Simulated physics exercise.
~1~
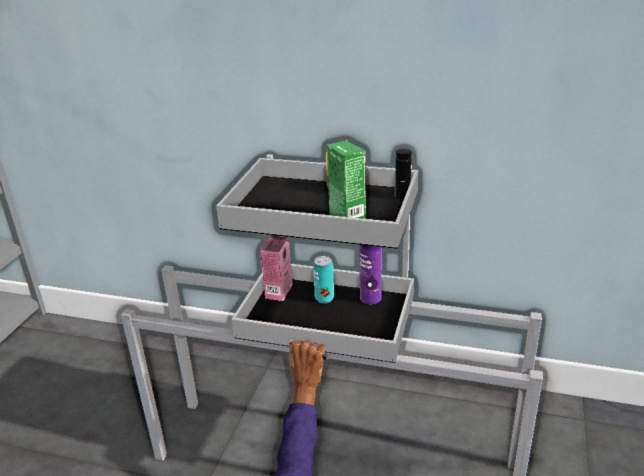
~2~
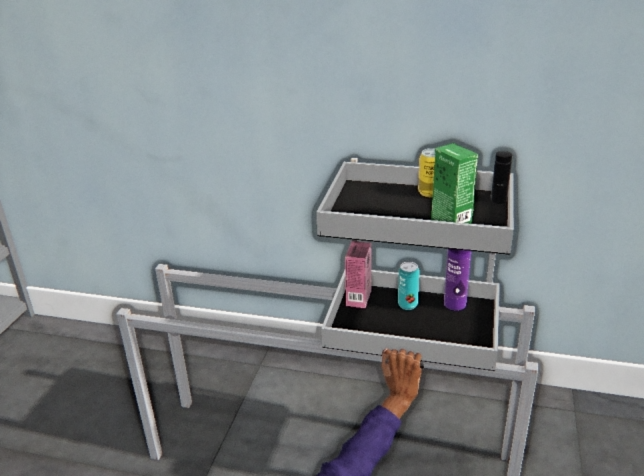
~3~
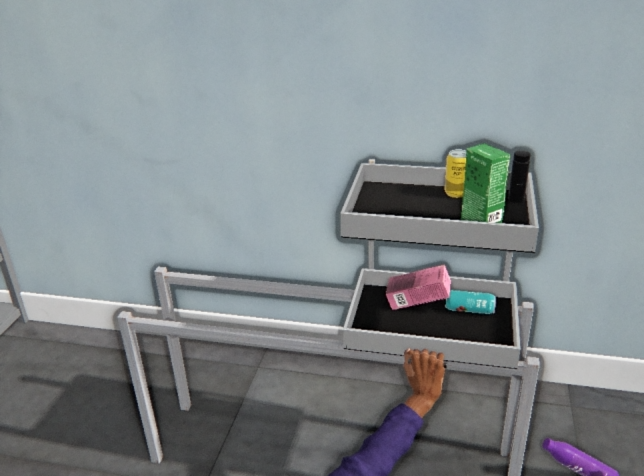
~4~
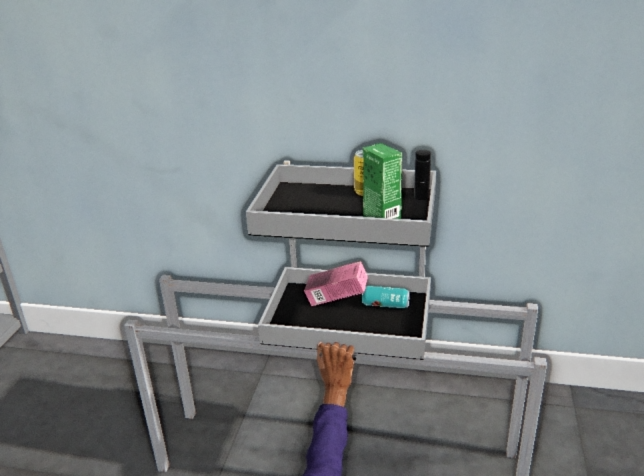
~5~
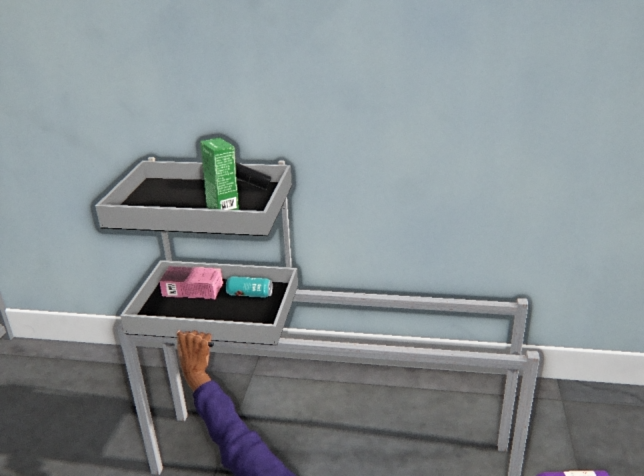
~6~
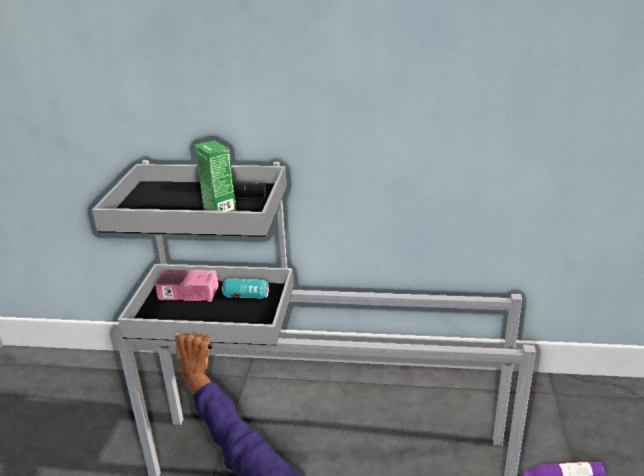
We see a hand slide a two-level rack tray right, where the purple bottle falls to the floor and the pink carton and turquoise can topple, then left, where the black shaker tips over while the green carton stays upright.
